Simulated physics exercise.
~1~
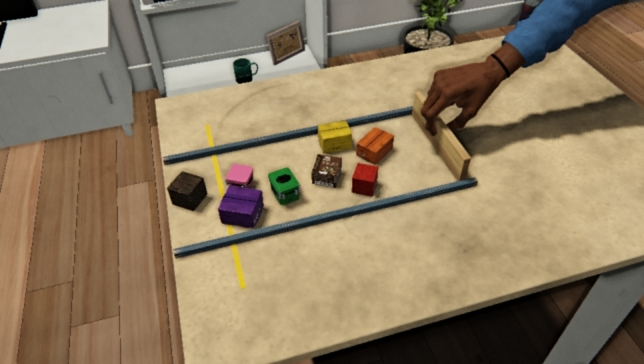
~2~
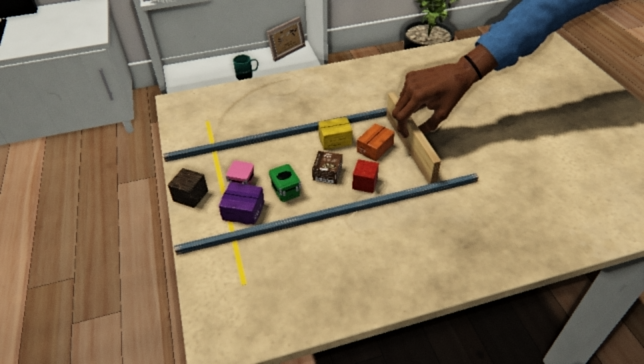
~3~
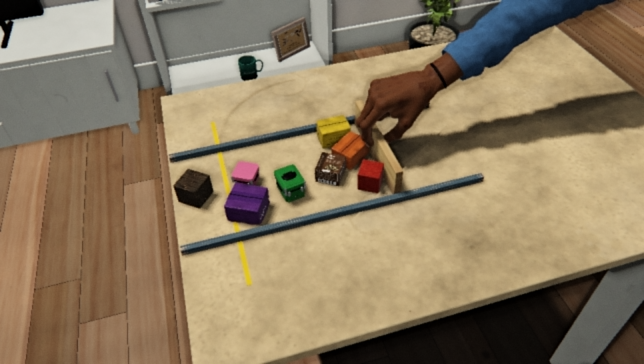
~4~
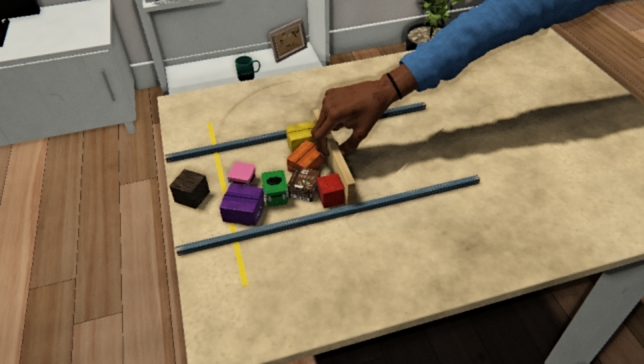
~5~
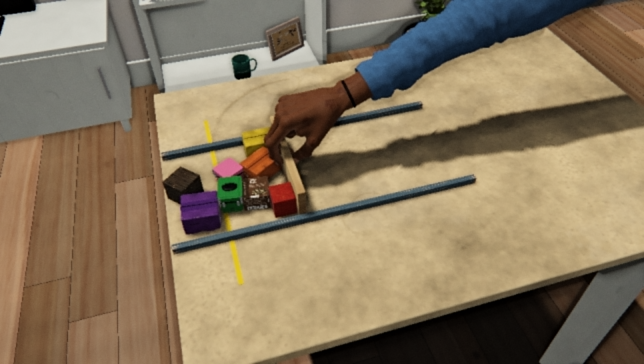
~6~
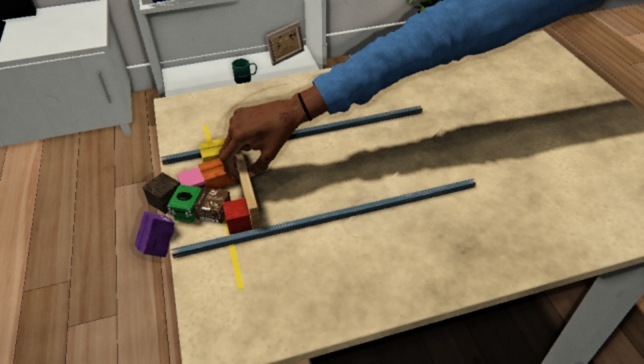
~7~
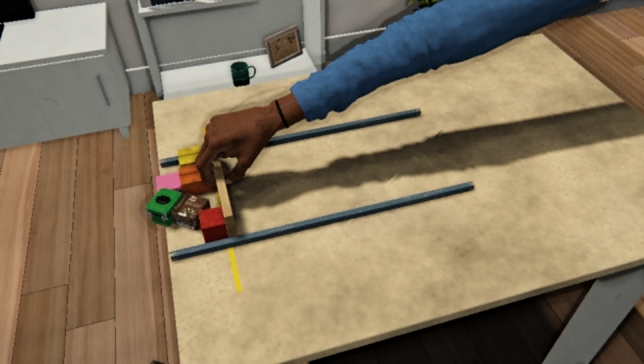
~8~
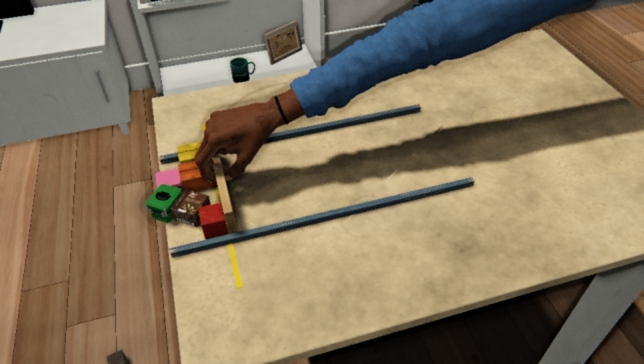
A hand slid an upright wooden board left between two rails, bunching scattered colored blocks together until it stopped at the yellow tape, by which time the purple box and then the black block had gone over the table's left edge.
